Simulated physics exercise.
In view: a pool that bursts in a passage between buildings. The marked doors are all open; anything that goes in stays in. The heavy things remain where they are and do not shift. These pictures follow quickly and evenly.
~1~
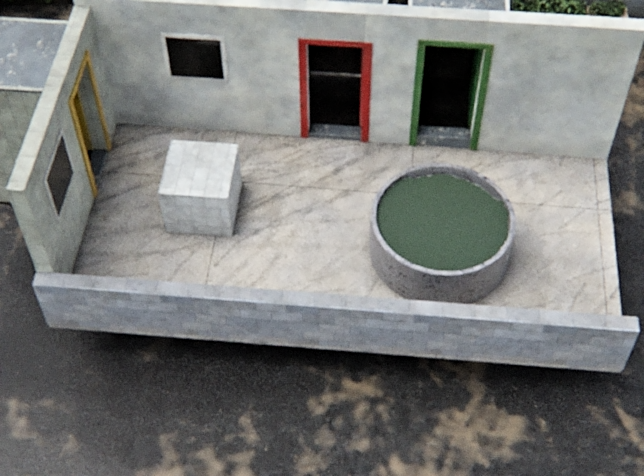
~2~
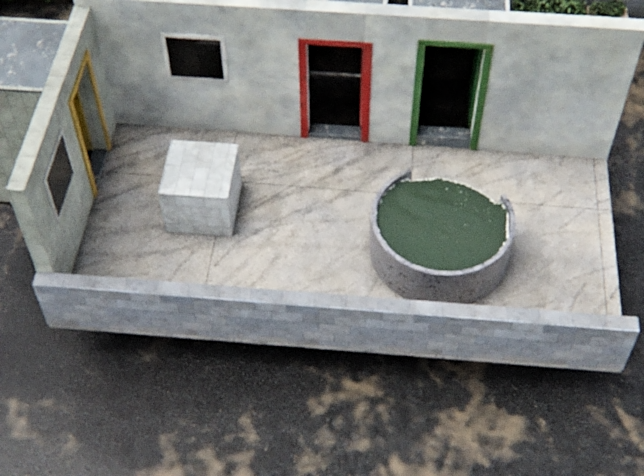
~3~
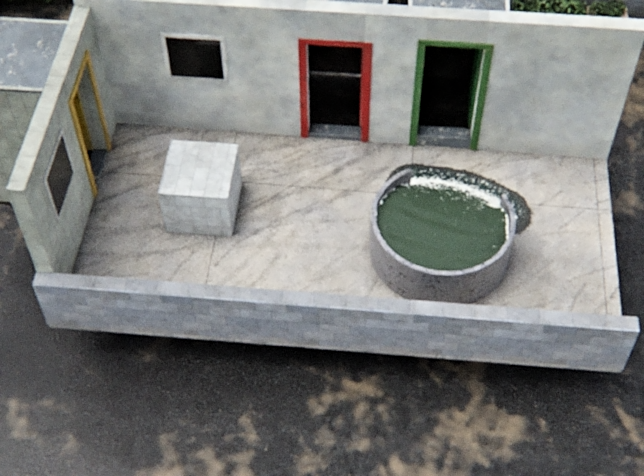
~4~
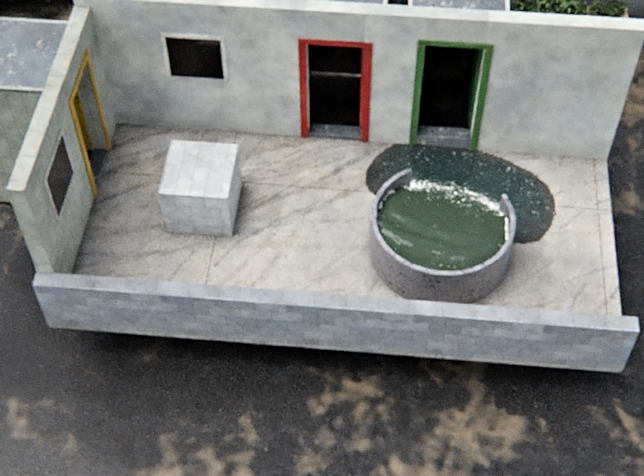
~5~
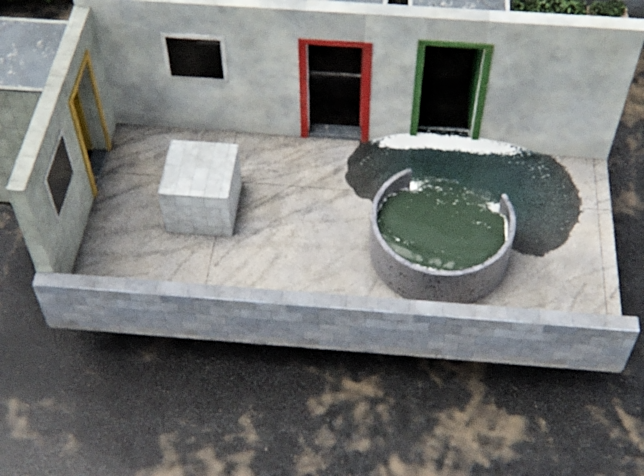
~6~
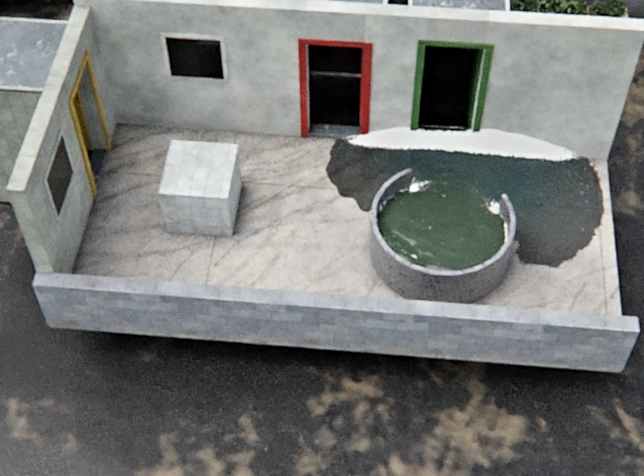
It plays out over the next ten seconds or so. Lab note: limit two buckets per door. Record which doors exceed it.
The green door passes two buckets; the yellow door passes two buckets; the red door does not pass two buckets.
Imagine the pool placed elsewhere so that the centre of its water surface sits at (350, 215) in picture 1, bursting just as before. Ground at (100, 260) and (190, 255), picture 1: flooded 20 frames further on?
Bone-dry, bone-dry.
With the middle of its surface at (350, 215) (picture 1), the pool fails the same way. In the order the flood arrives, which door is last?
It's the yellow door.
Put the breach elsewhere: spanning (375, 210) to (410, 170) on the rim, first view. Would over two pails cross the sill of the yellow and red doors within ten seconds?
The yellow door overshoots the limit, while the red door overshoots the limit.
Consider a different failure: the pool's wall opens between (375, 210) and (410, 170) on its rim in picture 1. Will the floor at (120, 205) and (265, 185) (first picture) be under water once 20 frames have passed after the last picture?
Respectively, inundated and inundated.
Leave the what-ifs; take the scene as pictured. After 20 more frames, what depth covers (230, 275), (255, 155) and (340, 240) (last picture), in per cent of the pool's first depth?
Readings in order: Around 4, 4 and 2 %.
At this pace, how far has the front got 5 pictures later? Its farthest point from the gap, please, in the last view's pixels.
Estimated pixel: (242, 136).
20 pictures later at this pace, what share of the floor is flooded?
55 %.
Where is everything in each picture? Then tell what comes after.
Still water in the round tank at (443, 220), in the first picture.
The front is at a hidden place, out from the gap on the round tank's far side, in the second picture.
Water pours out on the round tank's far side and has run to (396, 174), in the third picture.
The front is at (387, 154), out from the gap on the round tank's far side, in the fourth picture.
Water pours out on the round tank's far side and has run to (366, 142), in the fifth picture.
The front is at (582, 158), out from the gap on the round tank's far side, in the sixth picture.
A moment on, water covers 25 % of the floor; the green door over two buckets in, the yellow door not reached, the red door wet at the sill, nothing in.
Next, water covers 35 % of the floor; the green door far over two buckets in, the yellow door not reached, the red door under two buckets in.
Then, water covers 55 % of the floor; the green door far over two buckets in, the yellow door under two buckets in, the red door under two buckets in.
Later, water covers 75 % of the floor; the green door far over two buckets in, the yellow door over two buckets in, the red door under two buckets in.
In the end, water covers 90 % of the floor; the green door far over two buckets in, the yellow door over two buckets in, the red door under two buckets in.
